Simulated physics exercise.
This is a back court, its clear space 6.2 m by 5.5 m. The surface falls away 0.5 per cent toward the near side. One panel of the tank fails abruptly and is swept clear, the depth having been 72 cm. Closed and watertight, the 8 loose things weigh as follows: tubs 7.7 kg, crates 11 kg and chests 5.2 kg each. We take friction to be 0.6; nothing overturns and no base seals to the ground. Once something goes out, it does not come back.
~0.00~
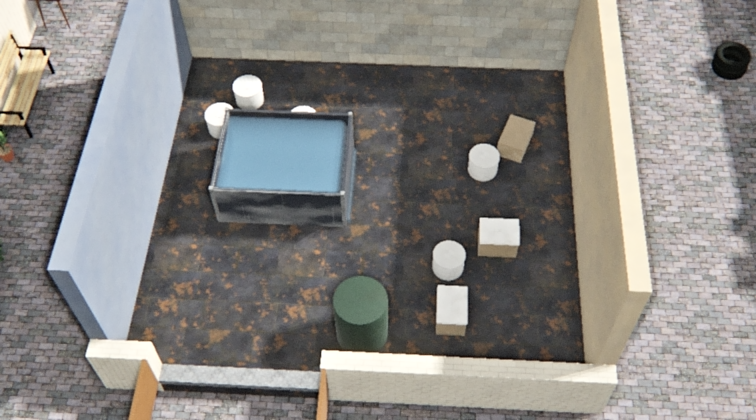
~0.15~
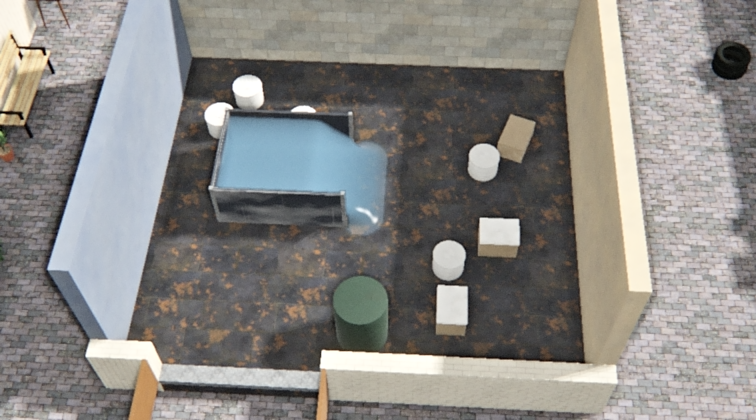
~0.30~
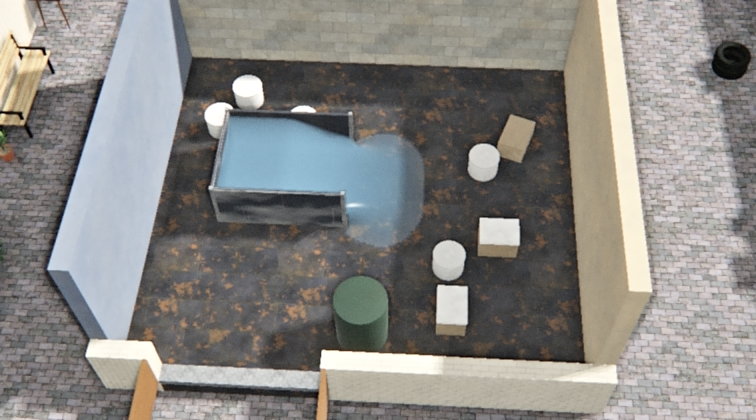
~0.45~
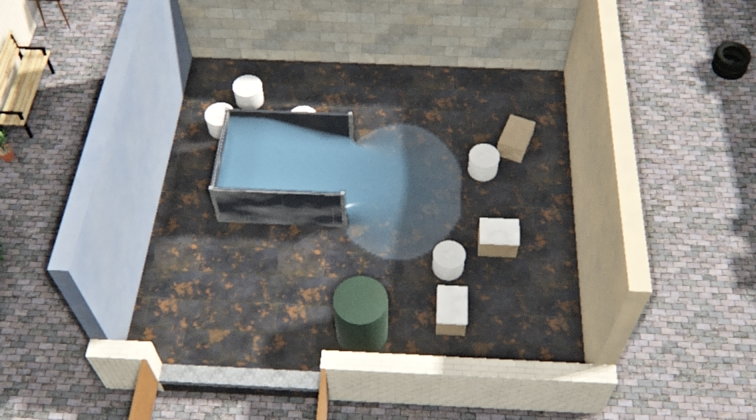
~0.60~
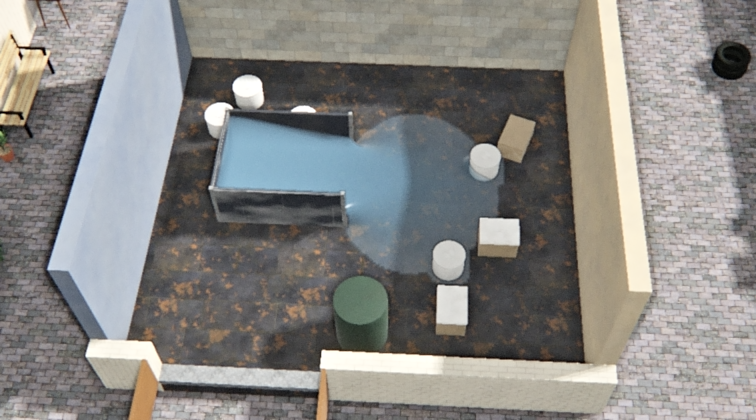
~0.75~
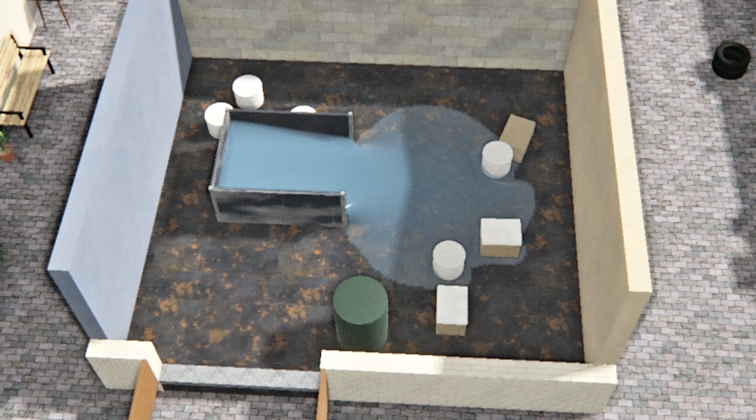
Water bursts from the right side of a tank, spreads across the floor, and shifts one white tub.
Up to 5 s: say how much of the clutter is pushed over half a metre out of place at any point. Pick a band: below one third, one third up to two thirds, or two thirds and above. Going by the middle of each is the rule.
The share is one third up to two thirds.
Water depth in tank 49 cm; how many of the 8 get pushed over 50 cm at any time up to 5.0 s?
Count under that change: 5.
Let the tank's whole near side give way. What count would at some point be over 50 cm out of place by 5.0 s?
The answer then is 1.
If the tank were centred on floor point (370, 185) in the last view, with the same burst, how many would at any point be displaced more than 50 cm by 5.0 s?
So the tally would be 6.
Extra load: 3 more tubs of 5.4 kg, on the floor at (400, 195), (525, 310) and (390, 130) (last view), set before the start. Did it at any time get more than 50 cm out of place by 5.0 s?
Taking them one by one: It goes beyond, then it goes beyond, then it goes beyond.
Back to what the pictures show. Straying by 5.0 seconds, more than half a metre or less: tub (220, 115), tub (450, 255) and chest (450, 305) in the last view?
Result, in order: Undershooting / overshooting / overshooting.
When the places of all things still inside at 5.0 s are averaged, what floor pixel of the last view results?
Near (363, 180).
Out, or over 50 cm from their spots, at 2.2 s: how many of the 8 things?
That would be 5.
After 1.1 s 1 of 8 are over 50 cm from their spots; 0 afloat.
After 2.2 s 5 of 8 are over 50 cm from their spots; 5 afloat.
After 3.5 s 4 of 8 are over 50 cm from their spots; 5 afloat.
After 5.0 s 5 of 8 are over 50 cm from their spots, and 5 have been at some point; 5 afloat.
